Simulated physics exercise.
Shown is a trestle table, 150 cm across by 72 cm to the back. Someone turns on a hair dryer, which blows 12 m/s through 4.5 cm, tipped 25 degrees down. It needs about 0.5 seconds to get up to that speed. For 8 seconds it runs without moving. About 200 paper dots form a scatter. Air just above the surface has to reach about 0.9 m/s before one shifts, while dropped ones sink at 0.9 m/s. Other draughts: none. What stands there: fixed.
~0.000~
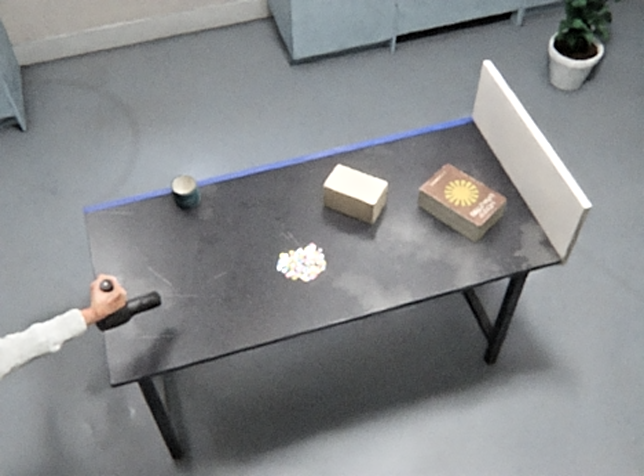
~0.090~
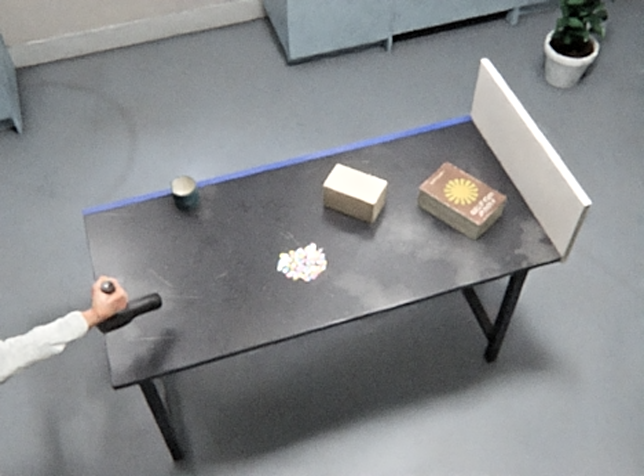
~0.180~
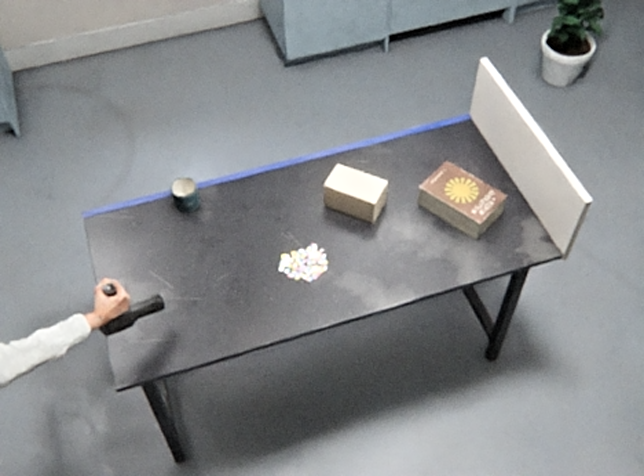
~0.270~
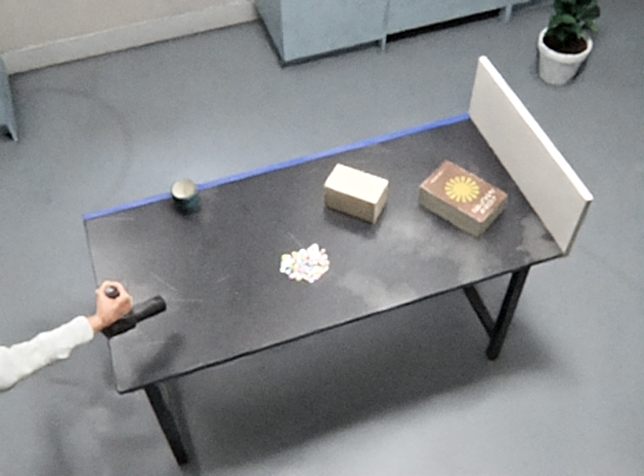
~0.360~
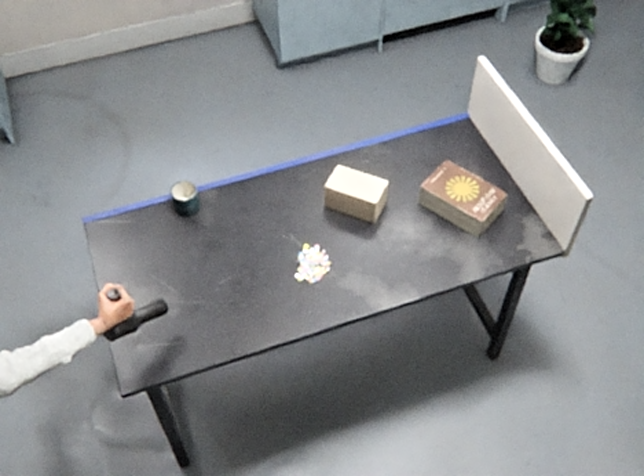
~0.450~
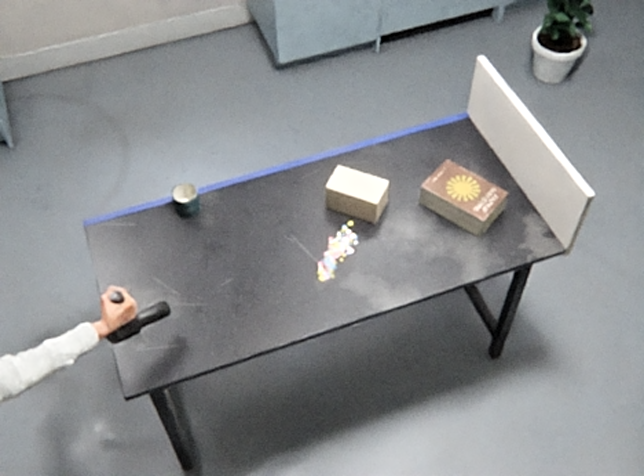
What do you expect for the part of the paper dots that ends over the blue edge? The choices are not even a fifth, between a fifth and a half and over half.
It will be under the one-fifth line.
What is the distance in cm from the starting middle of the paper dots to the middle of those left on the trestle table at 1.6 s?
The middle is some 50 cm from where it began.
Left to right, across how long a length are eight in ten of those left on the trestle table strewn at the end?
I'd say close to 30 cm.
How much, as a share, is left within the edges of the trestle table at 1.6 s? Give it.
About 100 per cent remain.
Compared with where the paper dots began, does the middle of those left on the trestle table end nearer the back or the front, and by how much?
Rearward, by about 5 cm.
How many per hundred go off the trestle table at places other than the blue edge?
The share comes to some 10 per cent.
After 1.6 s, 64 % are on the move or not yet settled, 0 % are over the blue edge; the middle of those still in play is near (448, 220).
After 2.6 s, 54 % are on the move or not yet settled, 0 % are over the blue edge; the middle of those still in play is near (447, 218).
After 4.4 s, 48 % are on the move or not yet settled, 0 % are over the blue edge; the middle of those still in play is near (448, 218).
After 8.0 s, at the end, 0 % are over the blue edge; the middle of those still in play is near (448, 218).
